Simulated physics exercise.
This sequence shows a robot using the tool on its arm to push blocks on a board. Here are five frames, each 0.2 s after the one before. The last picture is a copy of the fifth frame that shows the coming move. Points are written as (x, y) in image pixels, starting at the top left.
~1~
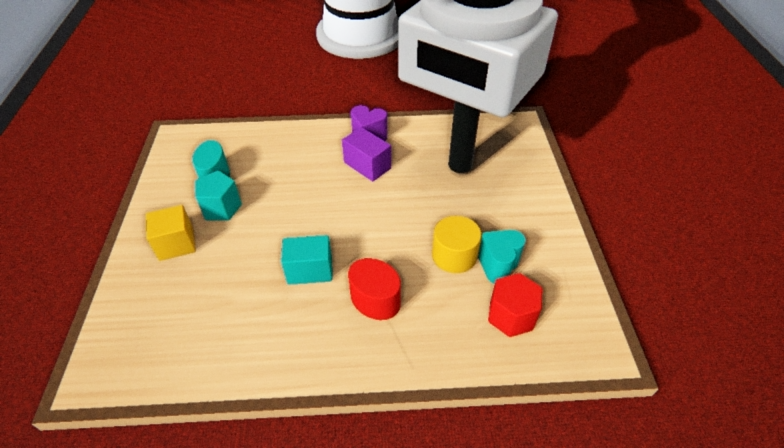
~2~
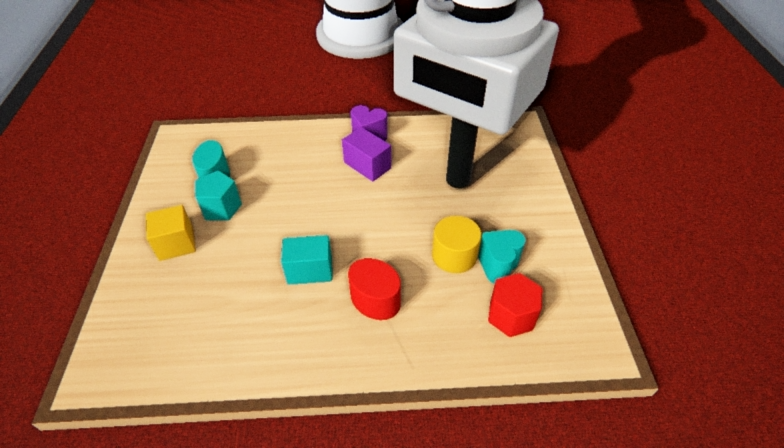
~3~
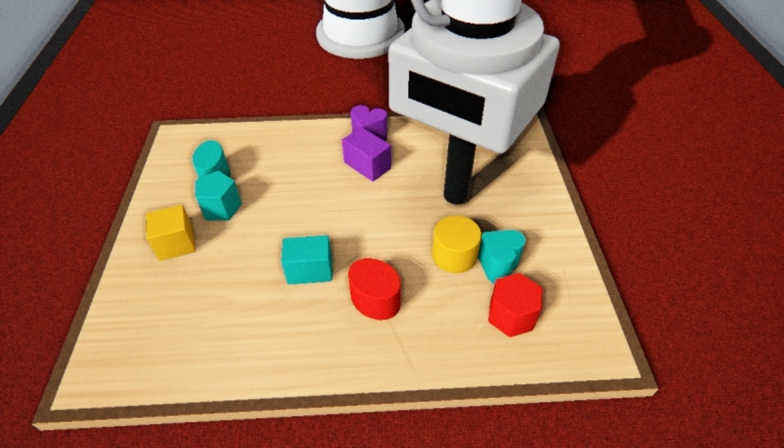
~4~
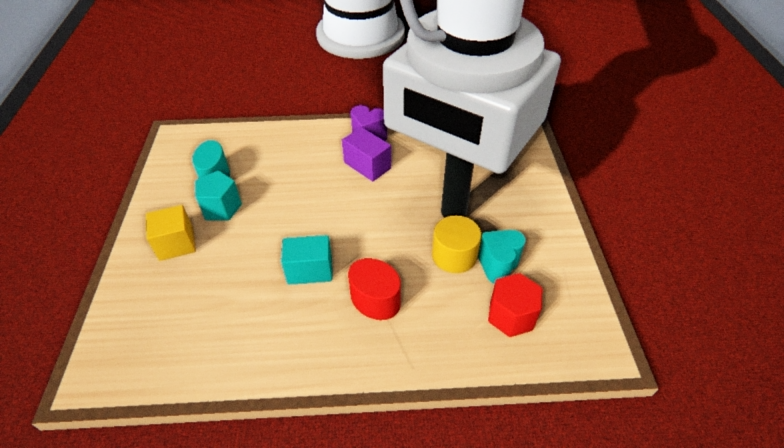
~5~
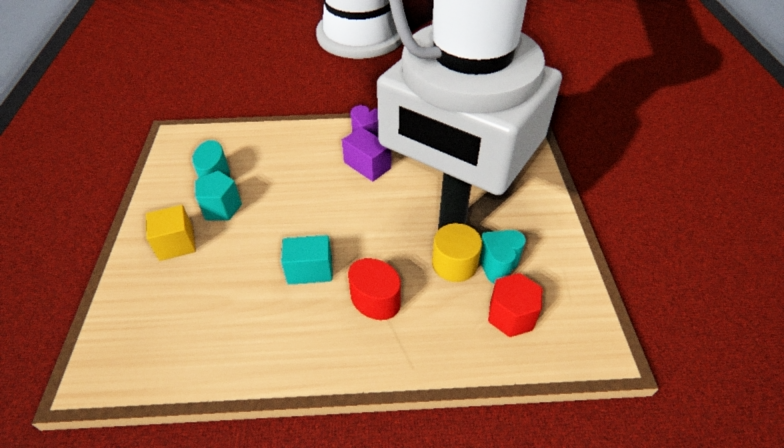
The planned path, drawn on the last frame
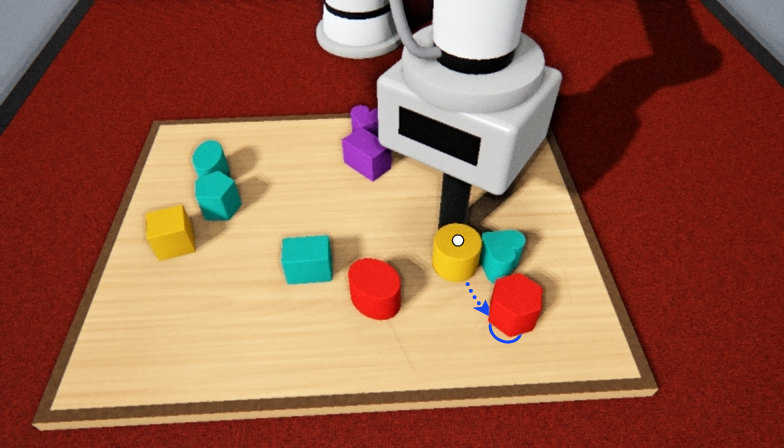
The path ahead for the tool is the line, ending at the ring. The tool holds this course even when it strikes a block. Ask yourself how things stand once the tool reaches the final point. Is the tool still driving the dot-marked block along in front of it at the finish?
No - that is not the case.
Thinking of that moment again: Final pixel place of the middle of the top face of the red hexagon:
I think it will end close to (555, 311).
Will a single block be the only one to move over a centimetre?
No
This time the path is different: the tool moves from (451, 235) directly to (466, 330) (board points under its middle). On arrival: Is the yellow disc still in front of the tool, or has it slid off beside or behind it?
It is still there in front.
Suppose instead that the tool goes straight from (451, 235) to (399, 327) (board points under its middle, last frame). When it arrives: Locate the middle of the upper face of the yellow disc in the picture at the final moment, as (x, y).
In the picture, it is at (462, 281).
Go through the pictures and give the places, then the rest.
In the first picture, tip of the tool at (460, 166), middles of tops, yellow disc at (458, 232), turquoise heart-shaped block at (504, 243), red hexagon at (518, 293).
In the second picture, tool at (458, 180), nothing pushed.
In the third picture, tool at (456, 196), nothing pushed.
In the fourth picture, tool at (454, 212), nothing pushed.
In the fifth picture, tool at (451, 230), yellow disc at (458, 240), turquoise heart-shaped block at (504, 243), red hexagon at (518, 293).
The line goes from (451, 235) by way of (461, 266) and (475, 298) to (506, 328); the dot is on the yellow disc.
On the path given first. One third of the way, tool at (462, 260); yellow disc at (463, 274).
Two thirds of the way, tool at (477, 294); yellow disc at (464, 308).
At the end, tool at (507, 323); yellow disc at (465, 317); turquoise heart-shaped block unmoved; red hexagon at (555, 311), turned 20° anticlockwise.
